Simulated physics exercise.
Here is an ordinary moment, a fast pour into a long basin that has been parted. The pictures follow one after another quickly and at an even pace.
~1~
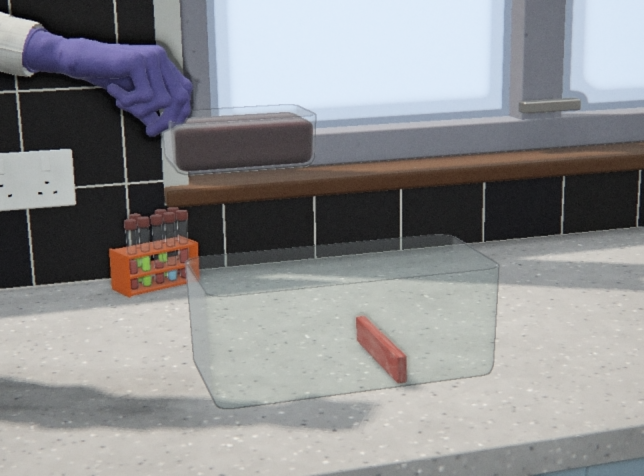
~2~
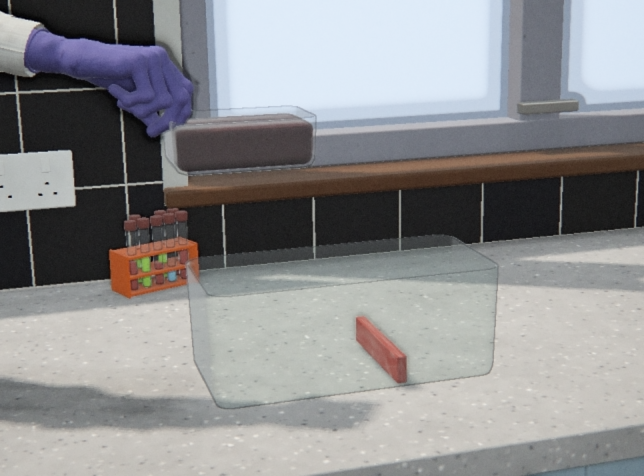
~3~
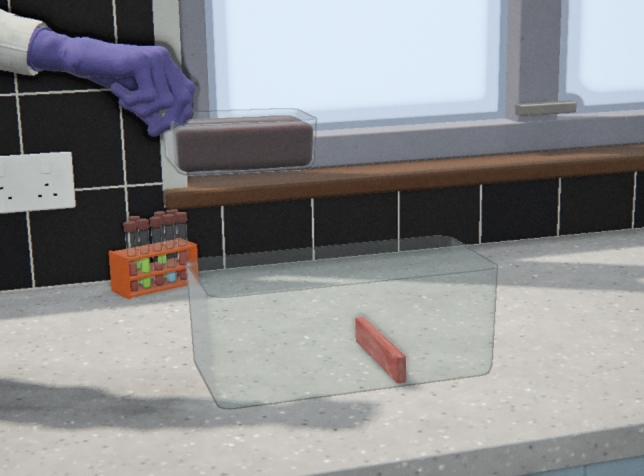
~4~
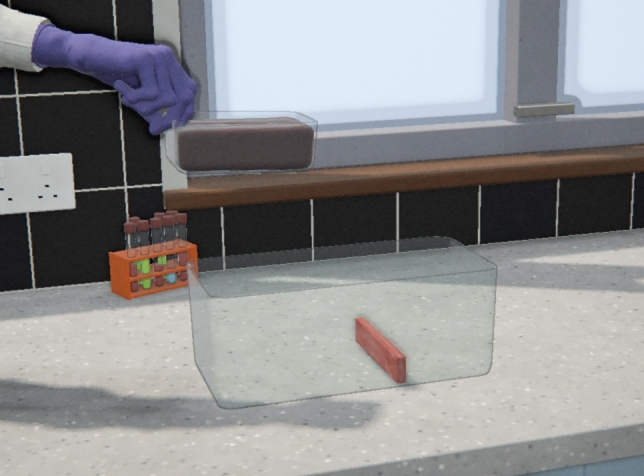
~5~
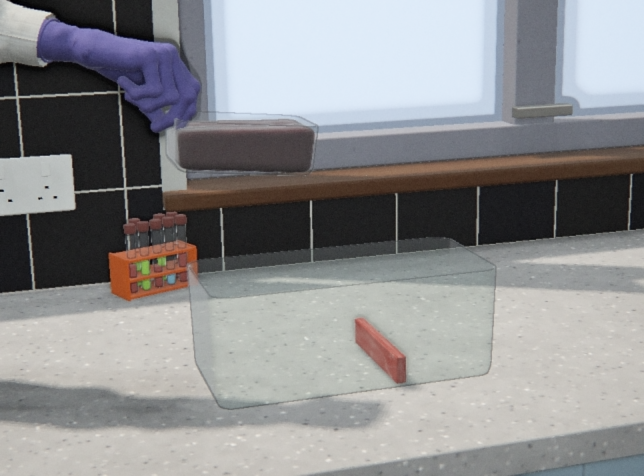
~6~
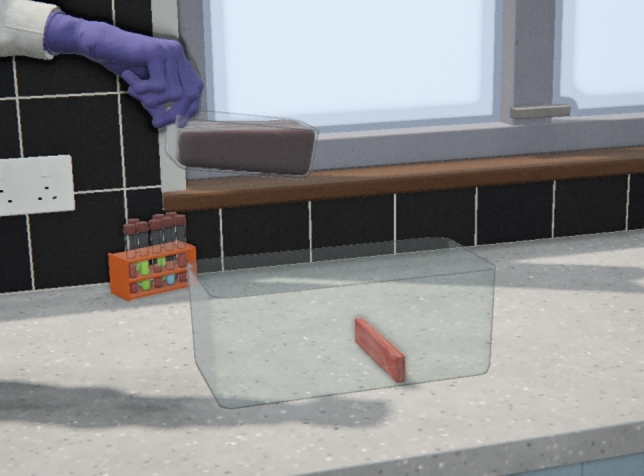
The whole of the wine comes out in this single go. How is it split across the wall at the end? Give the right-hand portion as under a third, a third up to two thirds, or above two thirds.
The right-hand portion is a third up to two thirds.
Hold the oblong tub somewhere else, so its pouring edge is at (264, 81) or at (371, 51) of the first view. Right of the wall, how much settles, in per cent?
You'd get 10 percent from the first and 55 percent from the second.
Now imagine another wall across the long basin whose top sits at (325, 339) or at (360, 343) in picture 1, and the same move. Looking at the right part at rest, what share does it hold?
With the first placement it is 80 %, with the second 60 %.
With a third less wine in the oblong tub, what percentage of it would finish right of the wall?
Close to 20 per cent.
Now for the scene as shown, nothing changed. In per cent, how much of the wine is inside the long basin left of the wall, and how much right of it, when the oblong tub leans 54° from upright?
About 10 per cent on the left and 10 on the right.
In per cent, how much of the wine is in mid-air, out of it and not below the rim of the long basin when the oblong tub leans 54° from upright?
I'd say some 40 per cent.
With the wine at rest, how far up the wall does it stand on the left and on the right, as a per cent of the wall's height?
Left 30 per cent, right 60.
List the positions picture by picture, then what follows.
The first frame shows tilt 0°; pouring edge (306, 112); surface from (167, 126) to (304, 117); the long basin's rim runs from (196, 279) to (475, 251); the wall's top is at (380, 337).
The second frame shows tilt 0°; pouring edge (307, 113); surface from (169, 126) to (304, 118).
The third frame shows tilt 1°; pouring edge (307, 116); surface from (170, 127) to (303, 120).
The fourth frame shows tilt 3°; pouring edge (308, 119); surface from (170, 128) to (304, 123).
The fifth frame shows tilt 6°; pouring edge (309, 123); surface from (172, 129) to (306, 124).
The sixth frame shows tilt 9°; pouring edge (309, 127); surface from (173, 129) to (306, 124).
A moment on, the oblong tub is tipped part way and 38 per cent is still to pour, 12 is left of the wall and 11 right of it.
Next, the oblong tub is tipped on its side and 9 per cent is still to pour, 35 is left of the wall and 50 right of it.
Then the oblong tub is tipped on its side and 2 per cent is still to pour, 46 is left of the wall and 50 right of it.
Later the oblong tub is tipped on its side and 0 per cent is still to pour, 48 is left of the wall and 50 right of it.
In the end 48 per cent lies left of the wall, 50 right of it and 1 outside.
